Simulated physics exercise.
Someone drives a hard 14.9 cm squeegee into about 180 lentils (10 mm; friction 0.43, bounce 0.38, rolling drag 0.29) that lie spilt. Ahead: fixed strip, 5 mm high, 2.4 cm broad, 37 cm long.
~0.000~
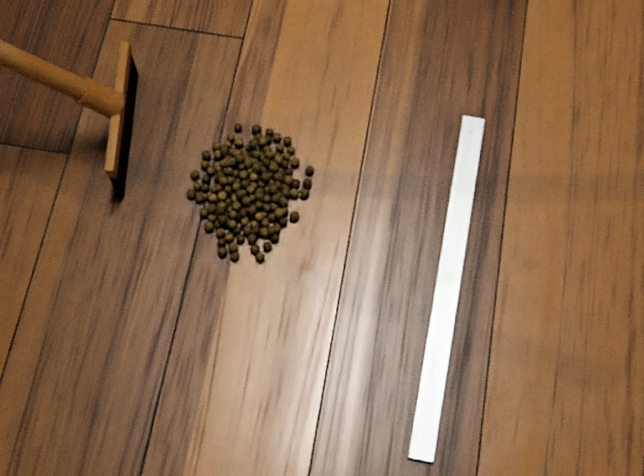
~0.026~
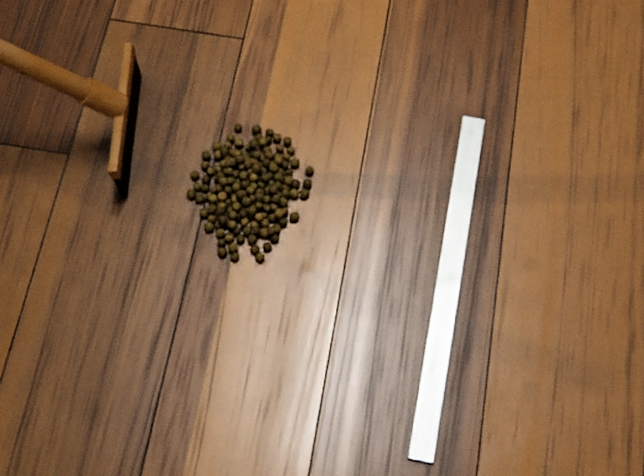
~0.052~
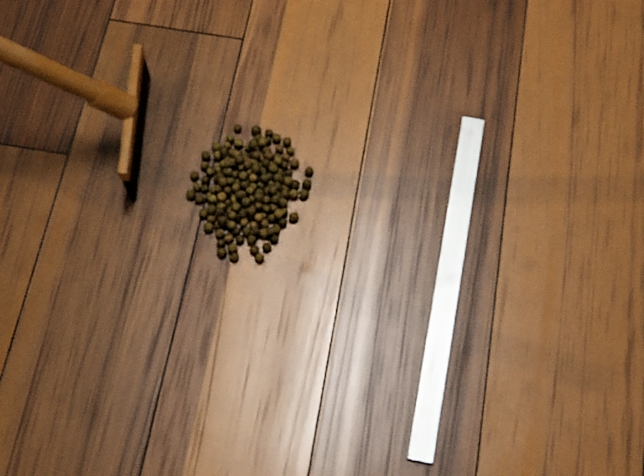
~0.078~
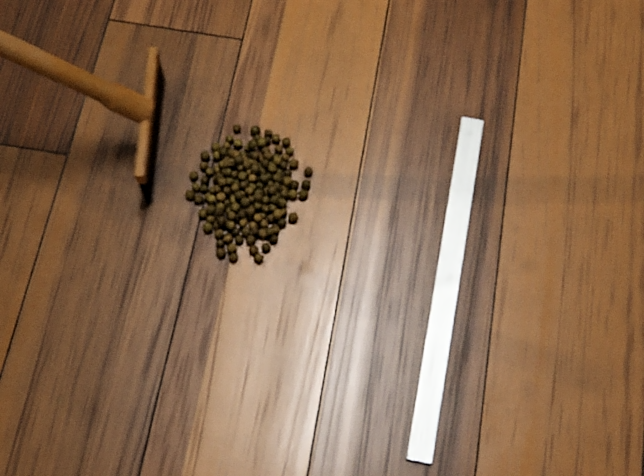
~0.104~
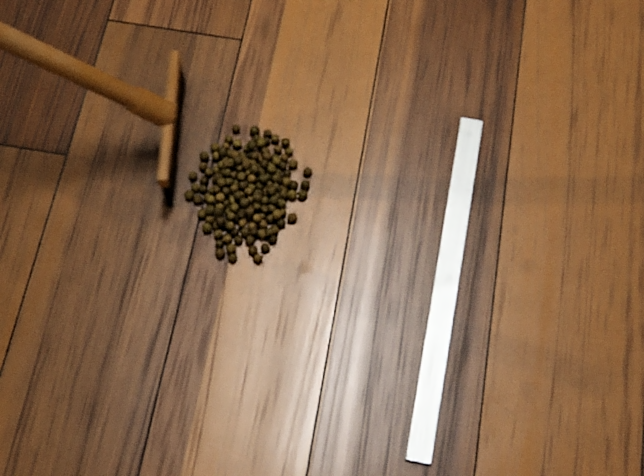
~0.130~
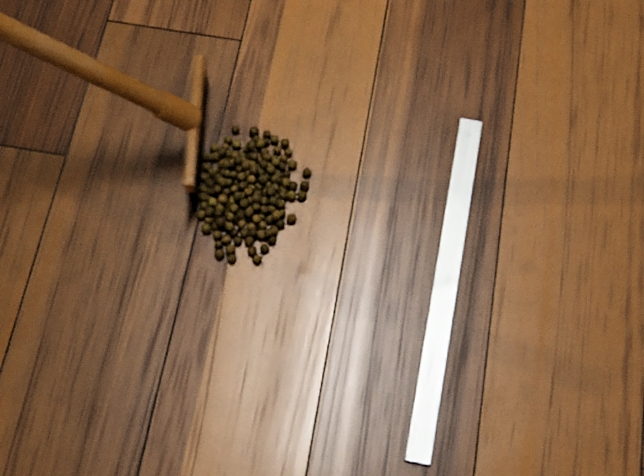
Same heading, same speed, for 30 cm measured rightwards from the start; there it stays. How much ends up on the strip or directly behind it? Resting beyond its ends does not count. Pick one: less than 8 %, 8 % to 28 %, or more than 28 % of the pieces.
I would say 8 % to 28 % of the pieces.
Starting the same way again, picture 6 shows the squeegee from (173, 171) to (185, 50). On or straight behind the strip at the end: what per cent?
Above 0.
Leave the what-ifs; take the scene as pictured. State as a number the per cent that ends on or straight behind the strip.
Around 15 percent.
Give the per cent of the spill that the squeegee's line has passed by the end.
It comes out at about 30 percent.
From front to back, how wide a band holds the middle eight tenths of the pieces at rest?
Around 20 centimetres.
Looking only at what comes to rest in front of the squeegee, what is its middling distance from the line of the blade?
Some 4 cm.
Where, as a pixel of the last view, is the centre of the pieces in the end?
I'd say close to (426, 214) in the last picture.
After 0.29 s, squeegee 25 cm from its start, spill 21 cm wide; elsewhere 100 %.
Then, at 0.45 s, squeegee 30 cm from its start, spill 24 cm wide; on or straight behind the strip 10 %, elsewhere 90 %.
After 0.59 s, squeegee 30 cm from its start, spill 25 cm wide; on or straight behind the strip 15 %, elsewhere 85 %.
In the end, at 1.0 s, on or straight behind the strip 15 %, elsewhere 85 %.
